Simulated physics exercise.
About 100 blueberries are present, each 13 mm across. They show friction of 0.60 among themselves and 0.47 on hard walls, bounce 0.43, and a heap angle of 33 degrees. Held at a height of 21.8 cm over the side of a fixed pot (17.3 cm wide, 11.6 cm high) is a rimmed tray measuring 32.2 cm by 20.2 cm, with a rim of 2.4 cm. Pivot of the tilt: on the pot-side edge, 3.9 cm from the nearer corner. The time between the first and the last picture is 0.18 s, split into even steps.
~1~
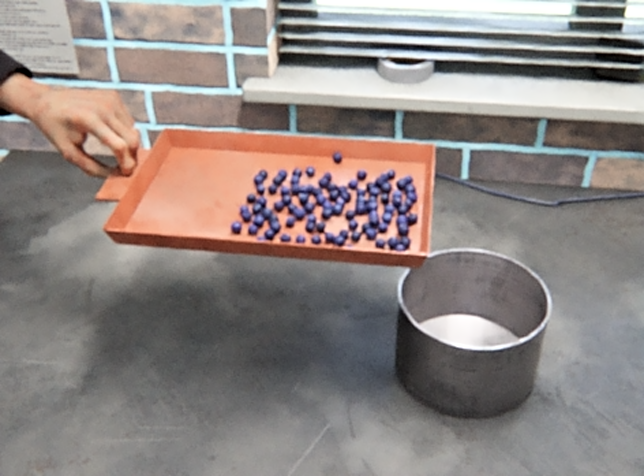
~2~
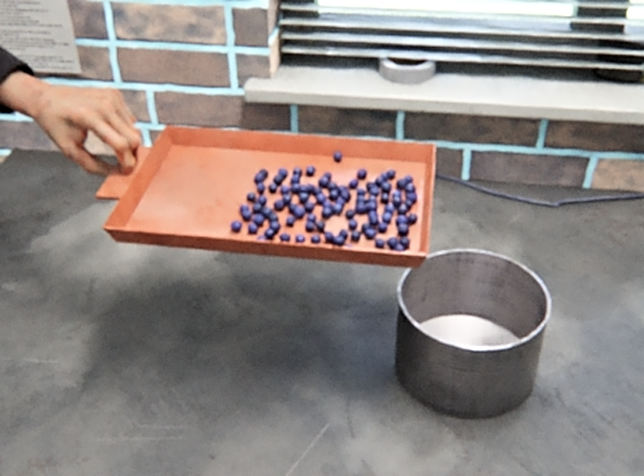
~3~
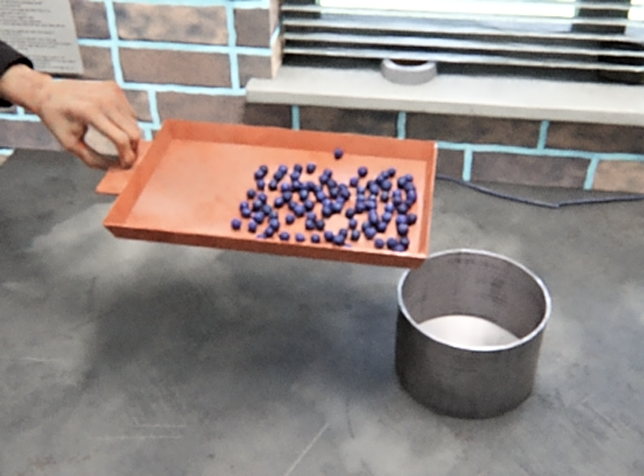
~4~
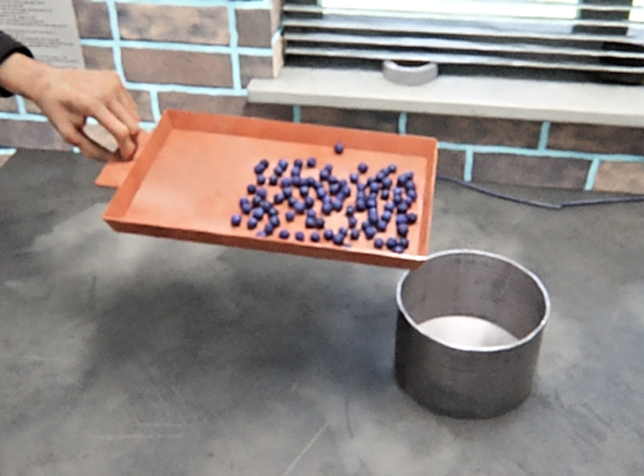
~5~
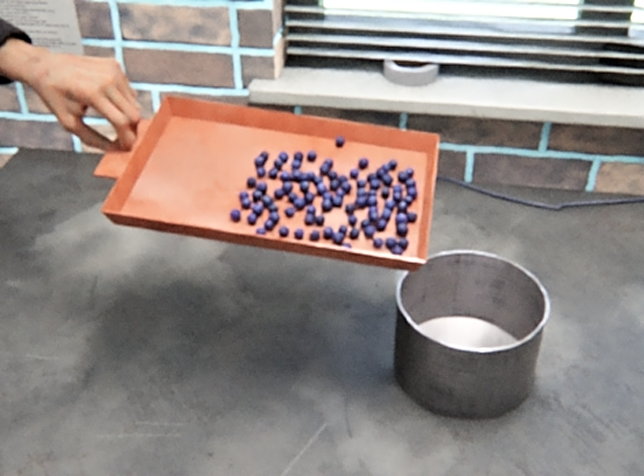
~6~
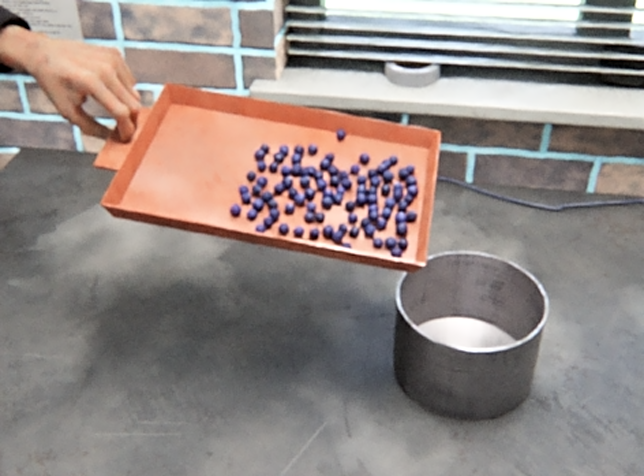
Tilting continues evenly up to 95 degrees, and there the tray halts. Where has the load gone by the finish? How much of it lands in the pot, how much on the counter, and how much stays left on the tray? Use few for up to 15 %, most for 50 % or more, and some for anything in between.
Share by place: Pot few, counter most, tray few.
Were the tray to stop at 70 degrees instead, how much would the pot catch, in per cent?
Share in the pot: Around 0 %.
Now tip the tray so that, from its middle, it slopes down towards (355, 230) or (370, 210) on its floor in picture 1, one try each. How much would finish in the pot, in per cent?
Approximately 40 percent, then 80 percent.
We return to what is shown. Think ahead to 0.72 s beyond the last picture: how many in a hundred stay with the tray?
Estimate: Near 100 in a hundred.
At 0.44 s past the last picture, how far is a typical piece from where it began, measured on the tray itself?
About 5 cm.
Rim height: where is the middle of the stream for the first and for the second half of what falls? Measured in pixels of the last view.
I'd mark about (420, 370) for the first half, then (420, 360) for the second.
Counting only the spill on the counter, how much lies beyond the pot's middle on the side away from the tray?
About 30 per cent.
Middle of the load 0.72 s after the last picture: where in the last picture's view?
The middle of the load should be at about (385, 216) by then.
Then, 0.44 s after the last picture, tilt 52 degrees; the tray holds 100 %, the pot 0 %.
Then, 0.72 s after the last picture, tilt 78 degrees; the tray holds 100 %, the pot 0 %.
Then, 1.11 s after the last picture, tilt 95 degrees; the tray holds 10 %, the pot 0 %.
In the end, pot 0 %, counter 100 %, tray 0 %.
